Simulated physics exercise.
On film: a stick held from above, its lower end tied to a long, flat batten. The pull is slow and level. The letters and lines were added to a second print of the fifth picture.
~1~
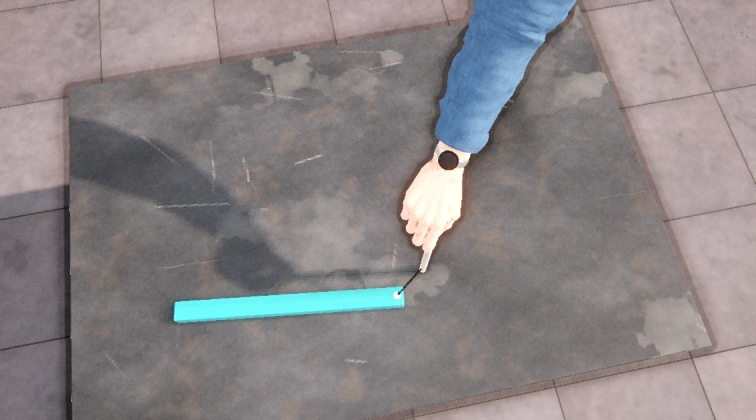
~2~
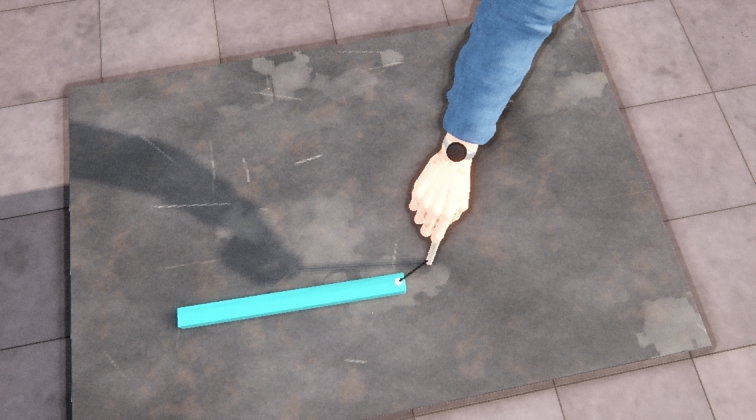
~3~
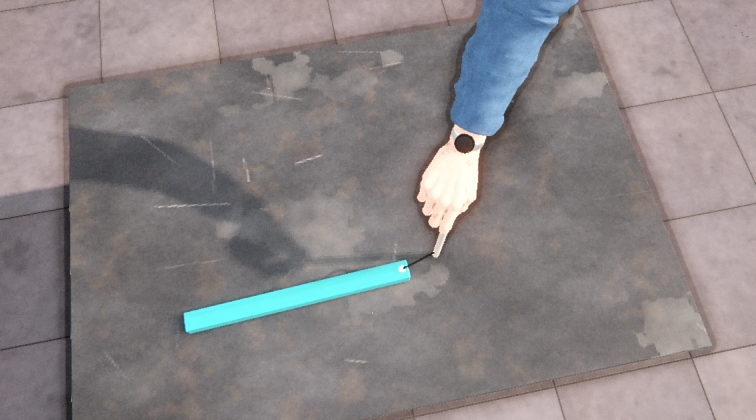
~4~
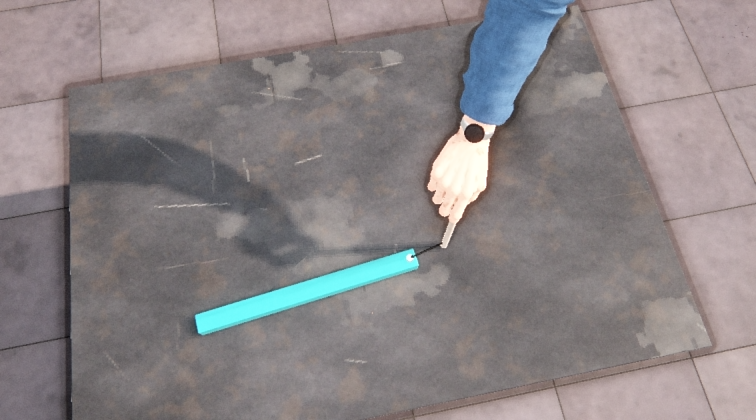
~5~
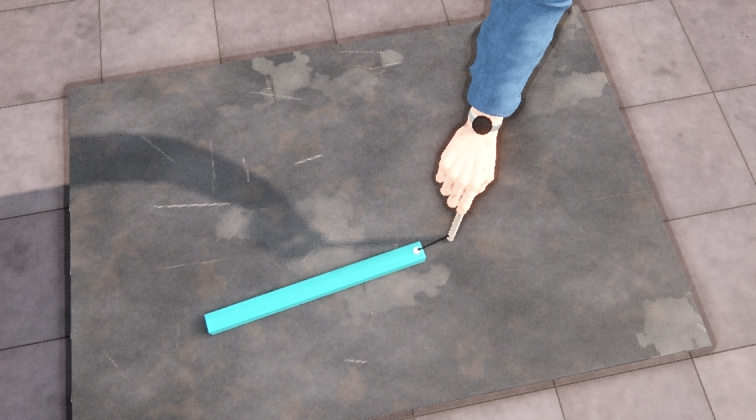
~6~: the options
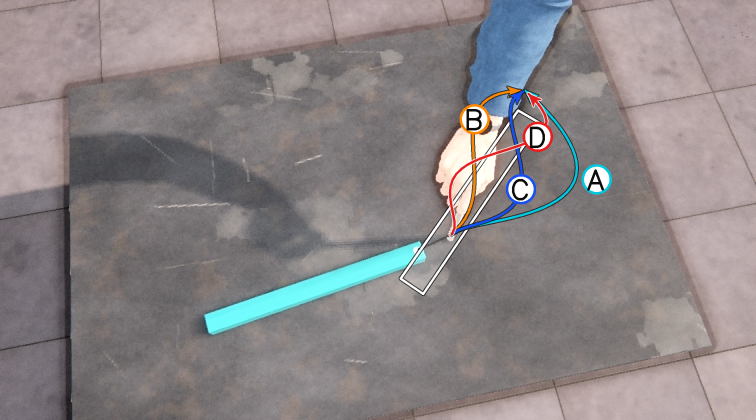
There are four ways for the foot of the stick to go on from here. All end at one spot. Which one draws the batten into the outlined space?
Take A.
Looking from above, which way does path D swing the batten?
It turns anticlockwise.
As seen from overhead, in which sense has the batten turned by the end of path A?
Anticlockwise.
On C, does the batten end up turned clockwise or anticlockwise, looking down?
It turns anticlockwise.
On the marked copy, A from (452, 234) via (571, 187) to (525, 91); B from (452, 234) via (473, 145) to (521, 91); C from (452, 234) via (522, 176) to (523, 91); D from (452, 234) via (493, 154) to (529, 94); the outline at (474, 197).
Taking A. A third of the way, foot of the stick (539, 210), middle of the batten (407, 254).
Two thirds of the way, foot of the stick (570, 146), middle of the batten (469, 222).
When it is over, foot of the stick (525, 92), middle of the batten (473, 197); it lies in the outline.
As for the rest, B leaves its middle at (434, 173); C leaves its middle at (449, 185); D leaves its middle at (450, 182).
